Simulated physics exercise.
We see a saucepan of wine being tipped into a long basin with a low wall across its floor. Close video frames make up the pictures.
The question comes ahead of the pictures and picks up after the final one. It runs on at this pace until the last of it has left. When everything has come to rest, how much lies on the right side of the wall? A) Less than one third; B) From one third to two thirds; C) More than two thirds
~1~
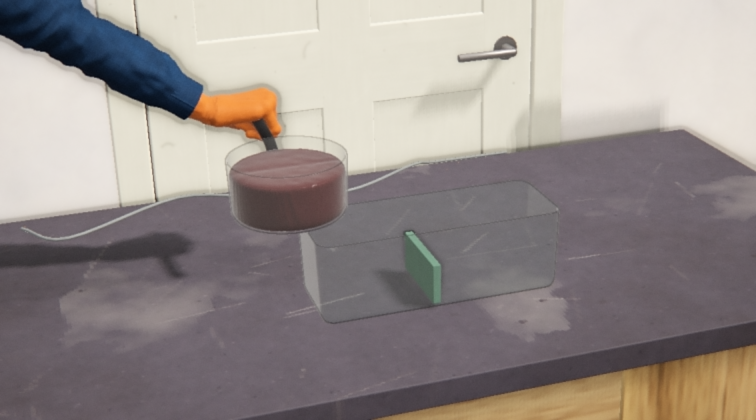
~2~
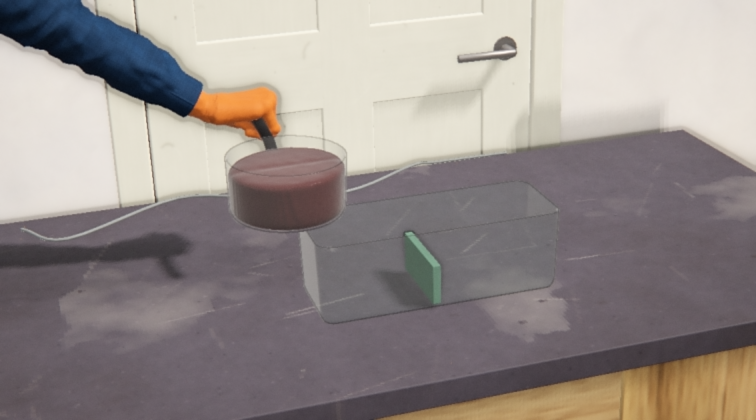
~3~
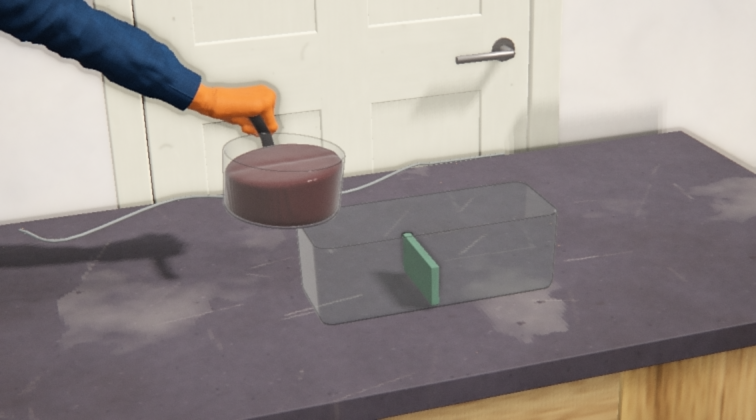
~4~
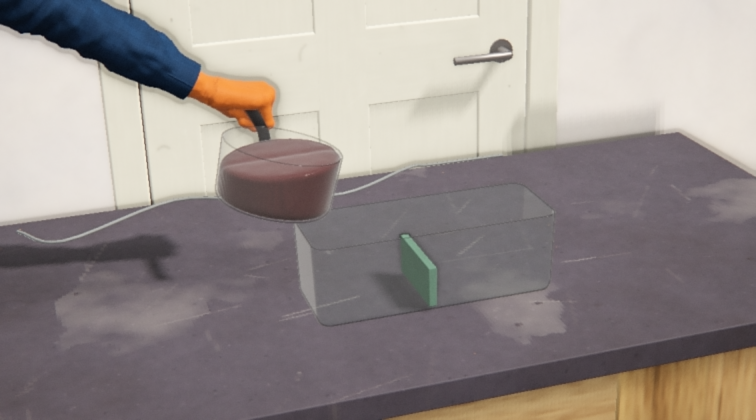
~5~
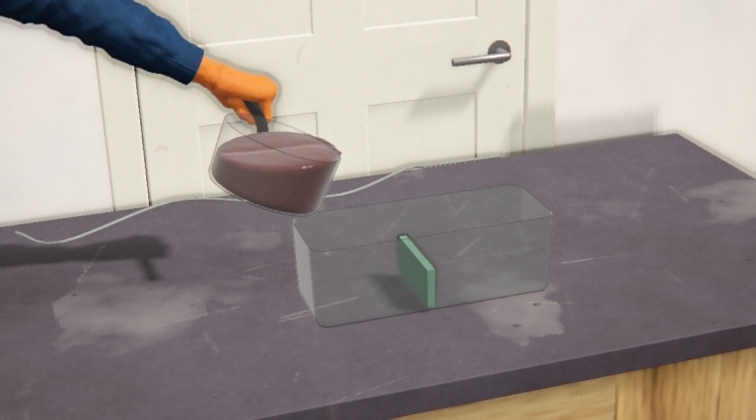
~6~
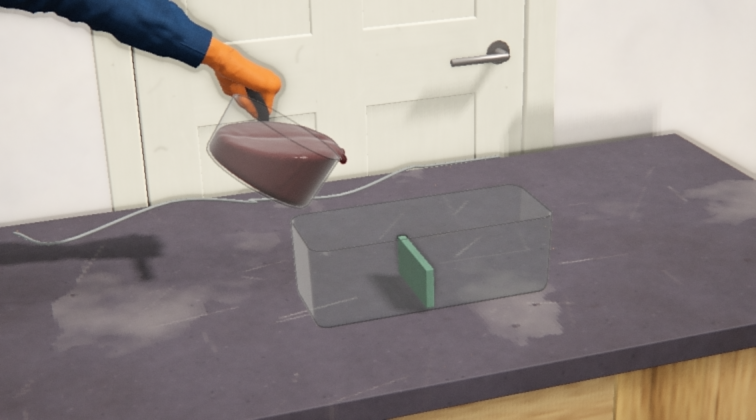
(B) From one third to two thirds.
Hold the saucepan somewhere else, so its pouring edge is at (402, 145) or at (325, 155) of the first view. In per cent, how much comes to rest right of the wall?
Roughly 75 per cent, then roughly 35 per cent.
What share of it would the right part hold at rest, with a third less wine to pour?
55 in a hundred.
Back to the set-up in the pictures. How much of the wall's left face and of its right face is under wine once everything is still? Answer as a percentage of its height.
I'd say close to 40 per cent on the left side and 50 on the right.
A moment on, the saucepan is tipped right over and 44 per cent is still to pour, 9 is left of the wall and 0 right of it.
Next, the saucepan is tipped right over and 4 per cent is still to pour, 12 is left of the wall and 69 right of it.
Then the saucepan is tipped right over and 0 per cent is still to pour, 20 is left of the wall and 45 right of it.
Later the saucepan is tipped right over and 1 per cent is still to pour, 30 is left of the wall and 56 right of it.
In the end 34 per cent lies left of the wall, 57 right of it and 8 outside.
